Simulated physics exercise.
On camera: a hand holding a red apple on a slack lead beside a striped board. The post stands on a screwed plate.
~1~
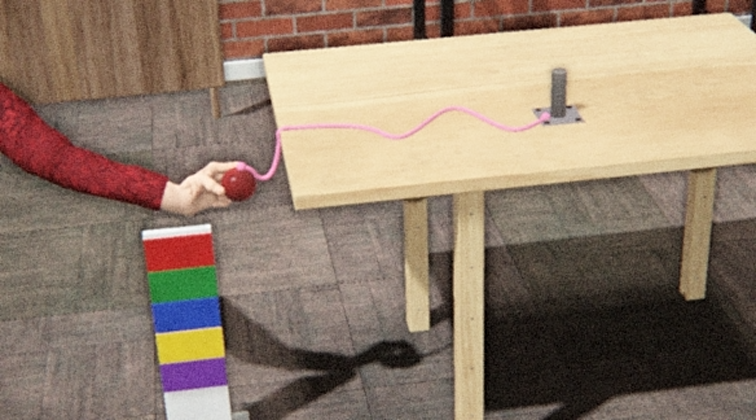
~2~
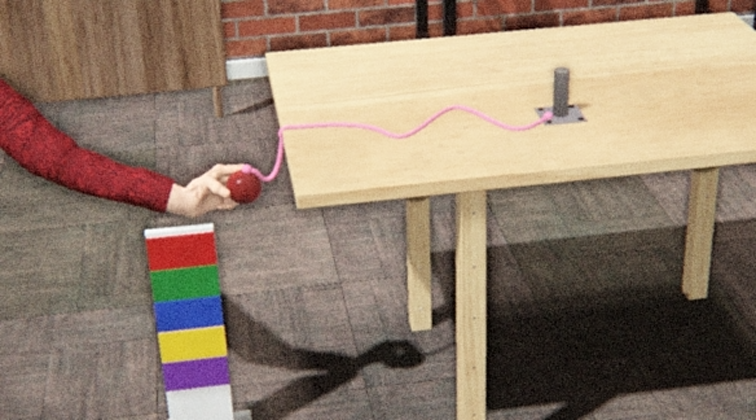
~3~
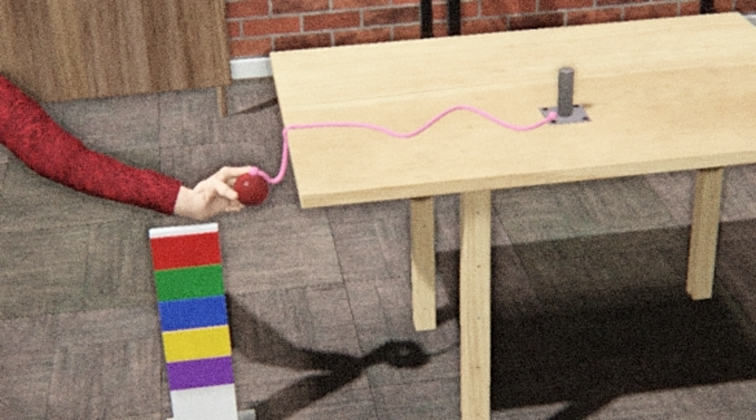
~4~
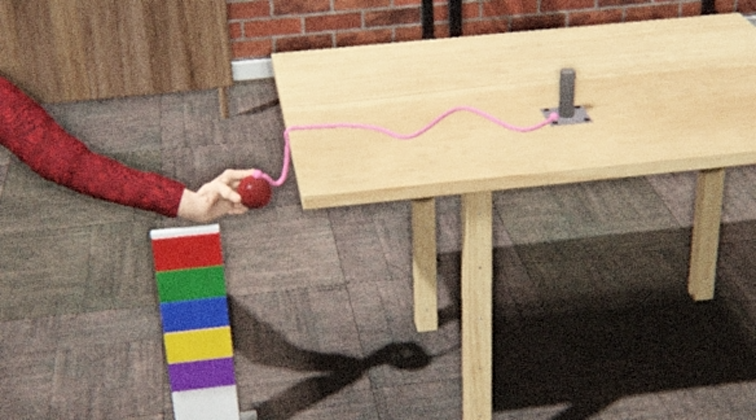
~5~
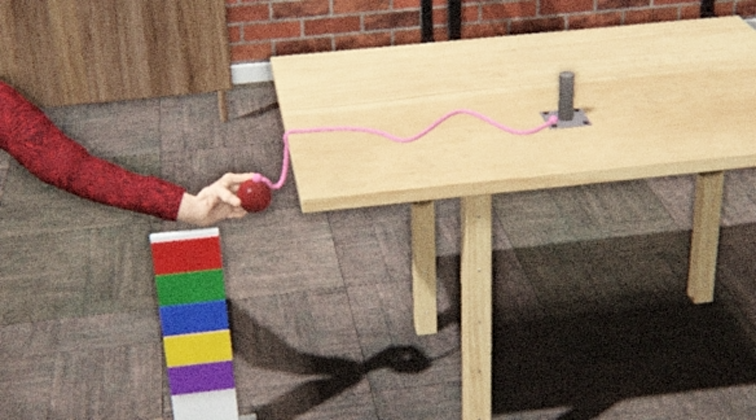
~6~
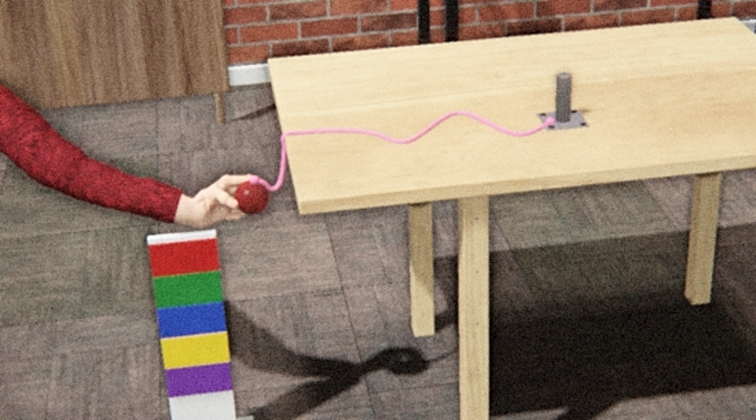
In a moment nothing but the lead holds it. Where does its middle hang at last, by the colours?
The lead holds its middle at blue.
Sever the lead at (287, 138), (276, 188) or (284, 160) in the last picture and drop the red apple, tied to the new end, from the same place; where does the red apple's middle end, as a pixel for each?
Near (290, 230), (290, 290) and (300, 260).
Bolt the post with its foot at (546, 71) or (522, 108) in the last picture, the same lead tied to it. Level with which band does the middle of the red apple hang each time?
Try by try: Green; yellow.
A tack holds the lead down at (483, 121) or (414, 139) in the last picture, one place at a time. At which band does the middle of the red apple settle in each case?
In that order: Green; red.
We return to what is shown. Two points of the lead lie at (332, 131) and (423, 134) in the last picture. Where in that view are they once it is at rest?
They go to (286, 178) and to (359, 135).
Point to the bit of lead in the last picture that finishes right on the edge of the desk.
At (367, 133), roughly.
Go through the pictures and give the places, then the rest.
In the first picture, red apple (239, 184); red (180, 254); green (183, 285); blue (187, 316); yellow (191, 347); purple (194, 376).
In the second picture, red apple (244, 187); lead through (524, 129) (466, 109) (421, 128) (359, 126) (283, 133).
In the third picture, red apple (251, 189).
In the fourth picture, red apple (255, 192); lead through (530, 130) (472, 110) (426, 129) (365, 127) (288, 134).
In the fifth picture, red apple (254, 196).
In the sixth picture, red apple (252, 198); lead through (527, 134) (469, 115) (423, 134) (362, 132) (285, 139).
Soon after, apple near (324, 293); level with blue.
Then, apple near (281, 307); level with blue.
At rest, apple near (293, 309); level with blue. At blue.
